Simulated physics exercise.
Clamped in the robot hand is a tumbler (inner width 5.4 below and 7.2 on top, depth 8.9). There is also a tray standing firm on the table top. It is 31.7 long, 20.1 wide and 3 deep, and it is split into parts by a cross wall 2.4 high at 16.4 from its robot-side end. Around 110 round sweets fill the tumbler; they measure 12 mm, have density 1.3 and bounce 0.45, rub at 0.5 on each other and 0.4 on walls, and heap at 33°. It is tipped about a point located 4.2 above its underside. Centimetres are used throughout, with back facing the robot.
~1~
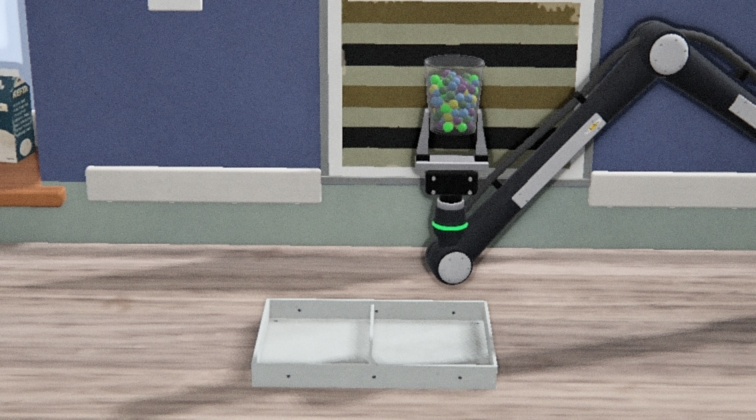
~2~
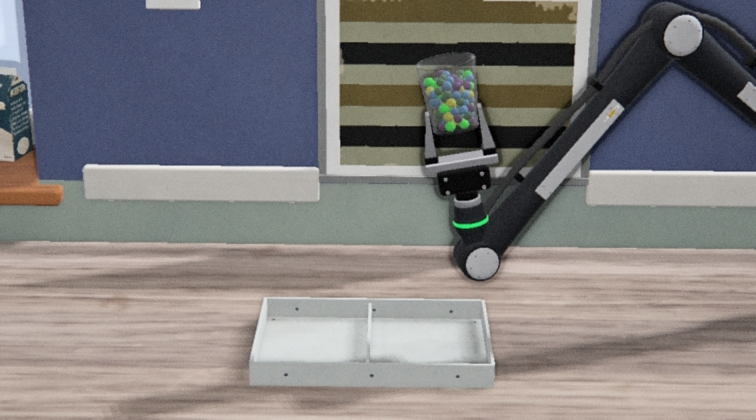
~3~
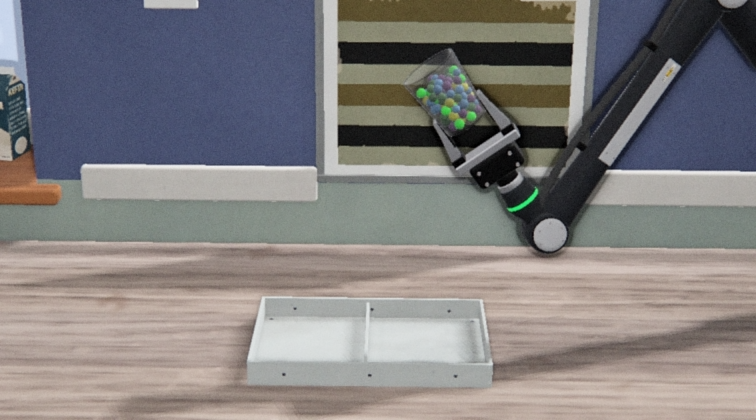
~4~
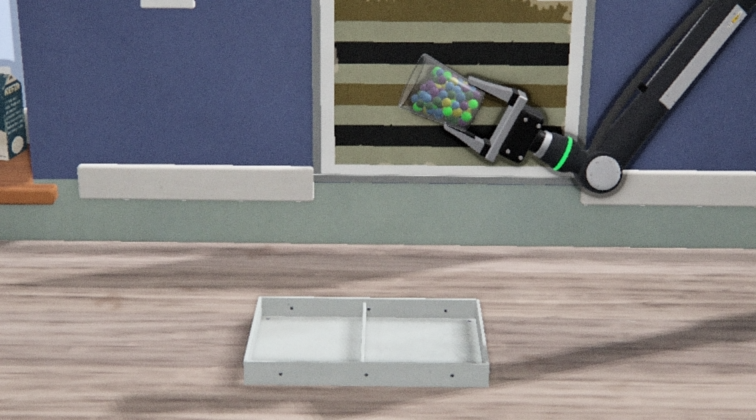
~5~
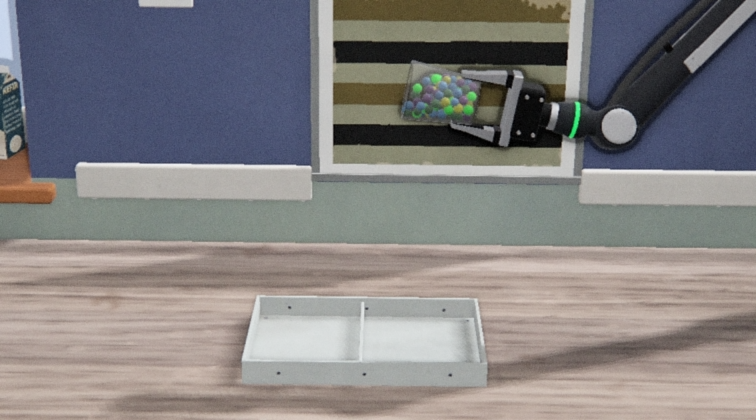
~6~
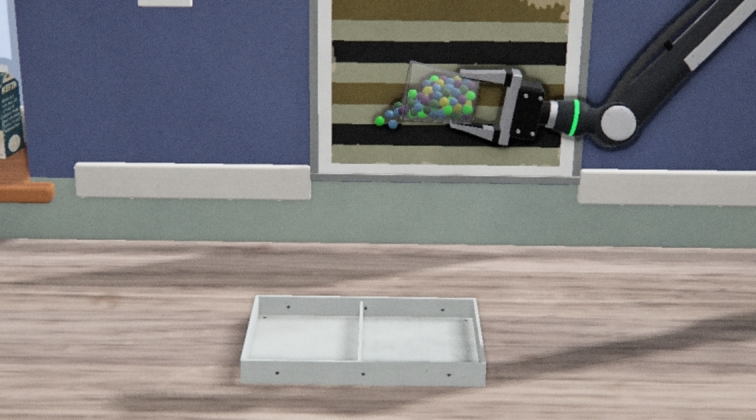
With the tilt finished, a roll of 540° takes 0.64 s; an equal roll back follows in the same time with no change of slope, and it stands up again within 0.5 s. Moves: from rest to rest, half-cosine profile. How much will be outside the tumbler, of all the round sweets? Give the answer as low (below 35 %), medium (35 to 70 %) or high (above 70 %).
Medium, 35 to 70 %.
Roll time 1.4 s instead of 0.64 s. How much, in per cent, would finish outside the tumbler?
It would then come to about 70 per cent.
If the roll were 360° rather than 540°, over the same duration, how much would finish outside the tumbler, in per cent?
45 %.
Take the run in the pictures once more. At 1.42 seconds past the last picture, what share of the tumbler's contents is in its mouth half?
Mouth-half share: Approx. 35 in a hundred.
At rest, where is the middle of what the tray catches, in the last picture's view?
Roughly pixel (329, 340).
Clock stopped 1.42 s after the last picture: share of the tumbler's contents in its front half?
About 40 %.
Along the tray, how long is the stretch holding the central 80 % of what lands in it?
Length of tray covered: Approx. 18 cm.
Then, 0.71 s on, tipped 81°, highest piece 38 above the table; 79 in the tumbler, 16 in the far-side part, 3 in the robot-side part, 1 on the table or floor, 9 in flight or on a rim.
Then, 1.42 s on, tipped 66°, highest piece 37 above the table; 58 in the tumbler, 32 in the far-side part, 7 in the robot-side part, 4 on the table or floor, 7 in flight or on a rim.
Then, 1.98 s on, upright, highest piece 40 above the table; 58 in the tumbler, 38 in the far-side part, 8 in the robot-side part, 4 on the table or floor.
Then, 2.68 s on, upright, highest piece 40 above the table; 58 in the tumbler, 38 in the far-side part, 8 in the robot-side part, 4 on the table or floor.
In the end, 58 in the tumbler, 38 in the far-side part, 8 in the robot-side part, 4 on the table or floor. That is 46 % outside the tumbler.
